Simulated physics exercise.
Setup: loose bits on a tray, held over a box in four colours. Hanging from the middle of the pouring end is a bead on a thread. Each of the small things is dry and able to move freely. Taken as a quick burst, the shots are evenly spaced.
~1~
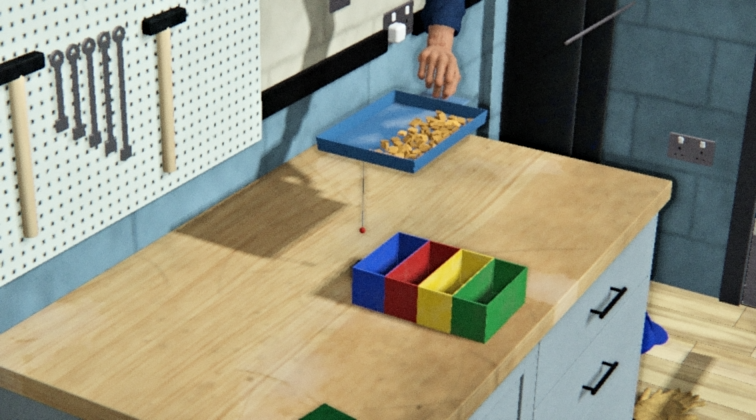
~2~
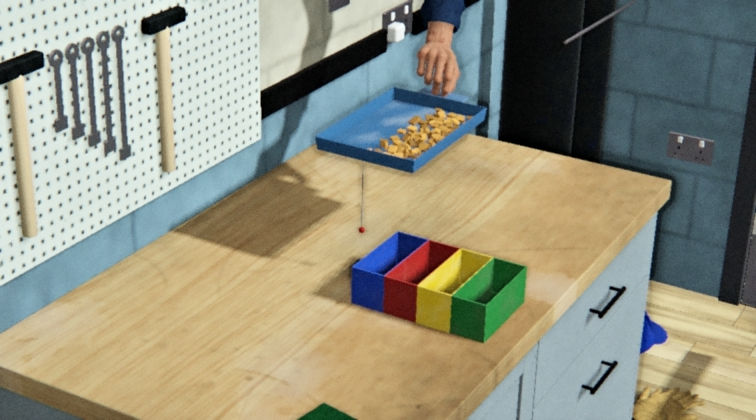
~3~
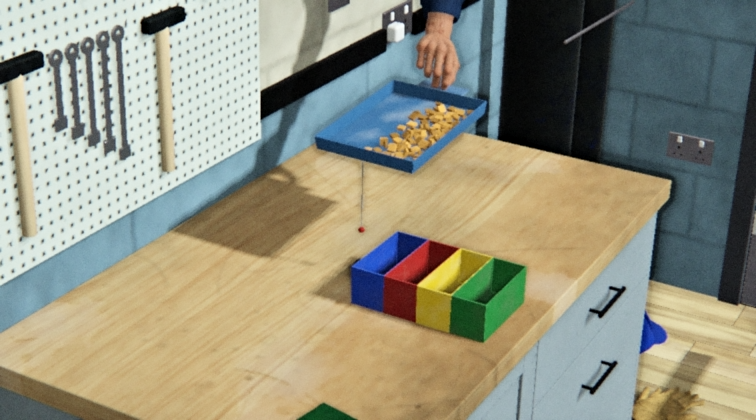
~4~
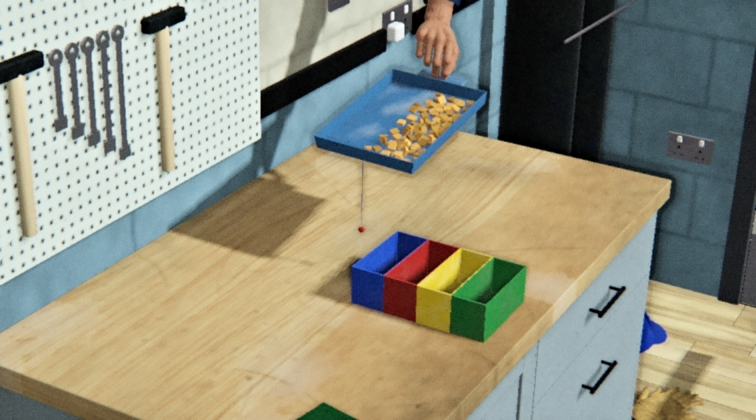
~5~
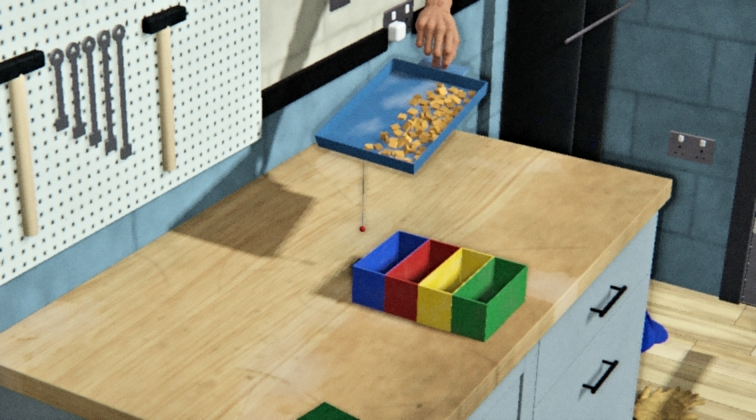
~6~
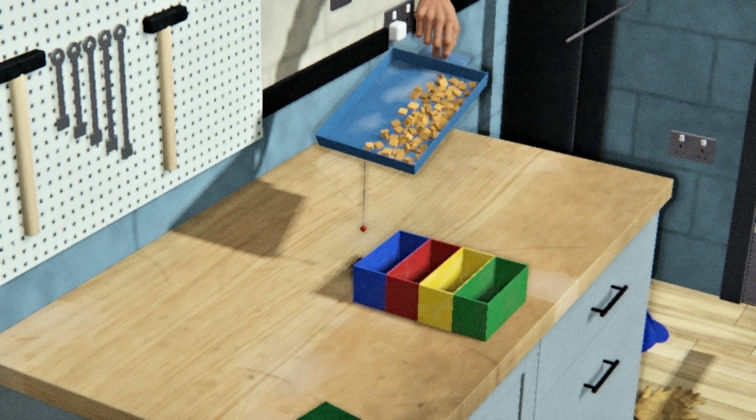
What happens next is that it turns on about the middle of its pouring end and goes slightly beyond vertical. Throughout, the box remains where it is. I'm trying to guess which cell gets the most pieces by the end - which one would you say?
I would say the blue one.
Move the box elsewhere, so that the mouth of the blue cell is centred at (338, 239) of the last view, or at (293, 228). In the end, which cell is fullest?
First the cell in yellow, then that green cell.
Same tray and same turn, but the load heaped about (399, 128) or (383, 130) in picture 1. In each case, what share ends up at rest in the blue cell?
Around 40 in a hundred the first time, around 40 in a hundred the second.
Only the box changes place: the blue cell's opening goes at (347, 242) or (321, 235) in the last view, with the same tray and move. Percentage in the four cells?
Around 100 percent the first time, around 100 percent the second.
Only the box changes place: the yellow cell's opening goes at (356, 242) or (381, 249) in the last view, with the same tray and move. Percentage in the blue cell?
0 % and 0 %.
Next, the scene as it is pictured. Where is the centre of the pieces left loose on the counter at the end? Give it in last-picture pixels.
Look around pixel (344, 291).
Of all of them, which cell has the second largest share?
The cell in red.
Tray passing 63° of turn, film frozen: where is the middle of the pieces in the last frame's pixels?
Roughly (401, 149).
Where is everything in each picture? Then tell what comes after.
In the first picture, corners of the pouring end near (318, 137) and (414, 160), level; middle of the load near (424, 139), cereal squares; bead on its thread near (362, 230); blue cell near (369, 286); red cell near (401, 296); yellow cell near (435, 306); green cell near (469, 316).
In the second picture, corners of the pouring end near (317, 136) and (413, 160), level; middle of the load near (423, 138).
In the third picture, corners of the pouring end near (317, 136) and (413, 161), tipped barely, lowest at the right corner; middle of the load near (423, 134).
In the fourth picture, corners of the pouring end near (317, 135) and (412, 162), tipped a little, lowest at the right corner; middle of the load near (423, 130).
In the fifth picture, corners of the pouring end near (317, 135) and (413, 163), tipped a little, lowest at the right corner; middle of the load near (424, 125).
In the sixth picture, corners of the pouring end near (318, 134) and (414, 164), tipped clearly, lowest at the right corner; middle of the load near (425, 121); blue cell near (370, 285); red cell near (402, 294); yellow cell near (436, 304); green cell near (470, 314).
Shortly afterwards, tray tipped steeply; the whole lot on the tray.
Next, tray tipped past a quarter turn; near two thirds on the tray; a little in the blue cell; a little in the red cell; a little falling or outside the box.
Some moments later, tray tipped past a quarter turn; near two thirds in the blue cell; a little in the red cell; near a quarter falling or outside the box.
In the end, tray tipped past a quarter turn; near two thirds in the blue cell; a little in the red cell; none at all in the green cell; none at all in the yellow cell; near a quarter outside the box.
